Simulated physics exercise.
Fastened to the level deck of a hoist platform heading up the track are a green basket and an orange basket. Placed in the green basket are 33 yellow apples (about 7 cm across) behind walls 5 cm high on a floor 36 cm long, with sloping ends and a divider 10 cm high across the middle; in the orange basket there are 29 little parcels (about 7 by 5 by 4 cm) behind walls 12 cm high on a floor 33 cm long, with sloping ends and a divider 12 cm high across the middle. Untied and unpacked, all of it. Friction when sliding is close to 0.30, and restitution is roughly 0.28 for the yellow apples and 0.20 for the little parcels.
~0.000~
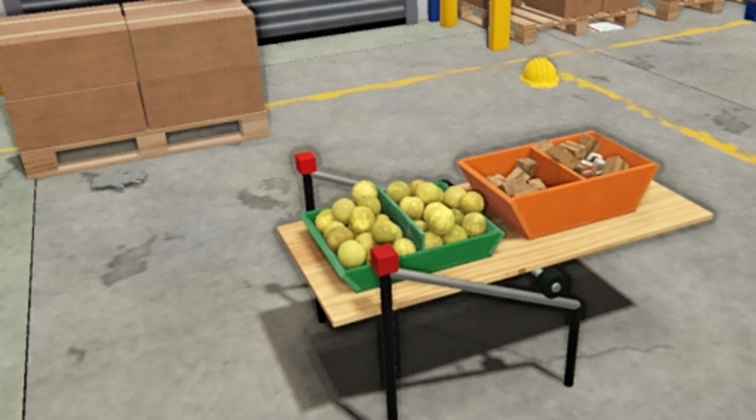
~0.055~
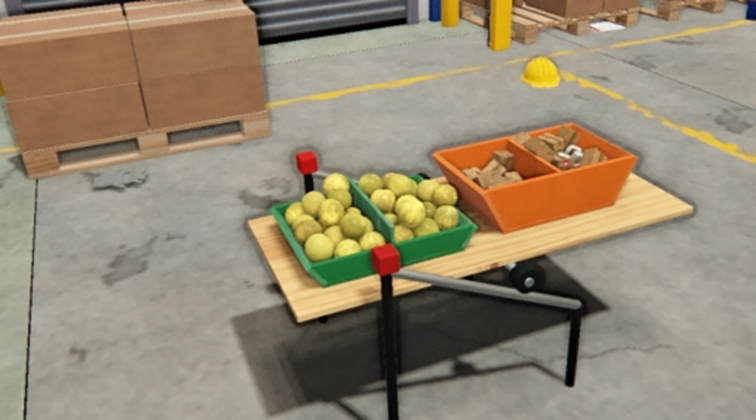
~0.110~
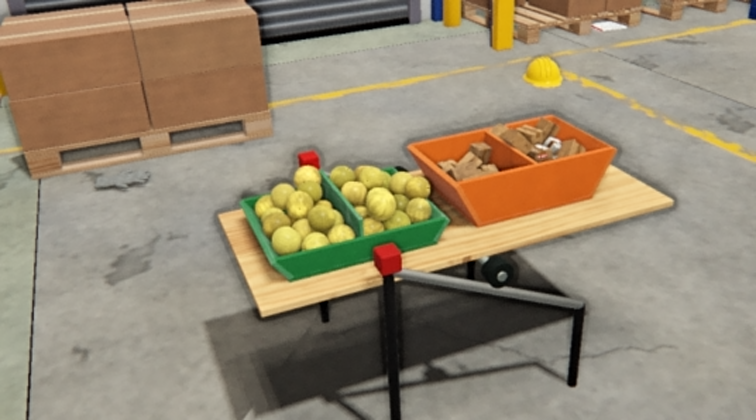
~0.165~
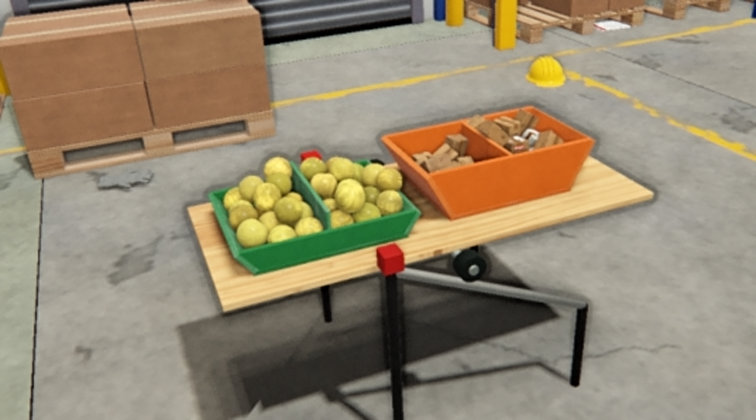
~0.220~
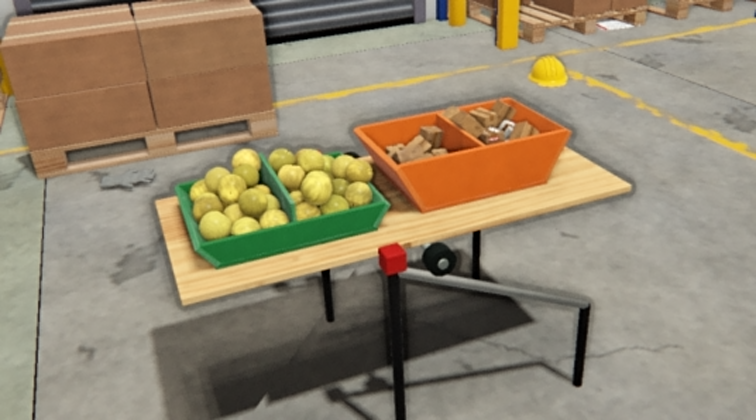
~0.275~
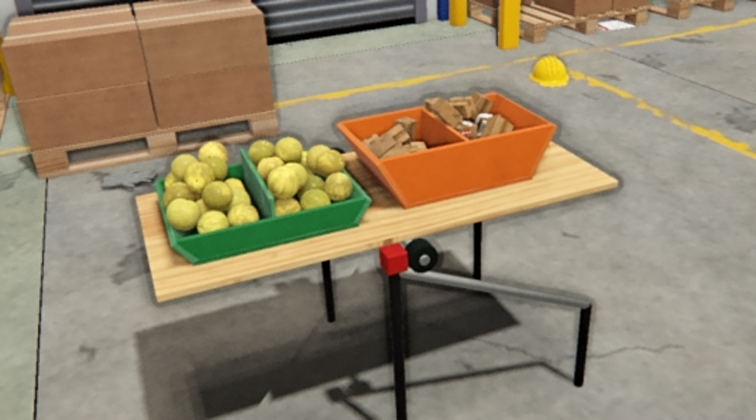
A wooden platform carrying a green basket of yellow apples and an orange basket of small parcels slid steadily up its sloping track toward the left, both baskets riding along with their contents inside.
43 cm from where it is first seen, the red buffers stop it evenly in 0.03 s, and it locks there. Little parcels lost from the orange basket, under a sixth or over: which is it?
The orange basket loses less than a sixth of them.
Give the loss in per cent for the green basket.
I'd put the green basket at some 25 per cent.
After 0.36 s, green basket 31 in, 2 out and orange basket 29 in, 0 out.
After 0.52 s, green basket 24 in, 9 out and orange basket 29 in, 0 out.
After 0.74 s, green basket 24 in, 9 out and orange basket 29 in, 0 out.
Outcome (at 1.29 s), green basket 24 in, 9 out and orange basket 29 in, 0 out. Asked share, 0 of 29, 0 per cent.
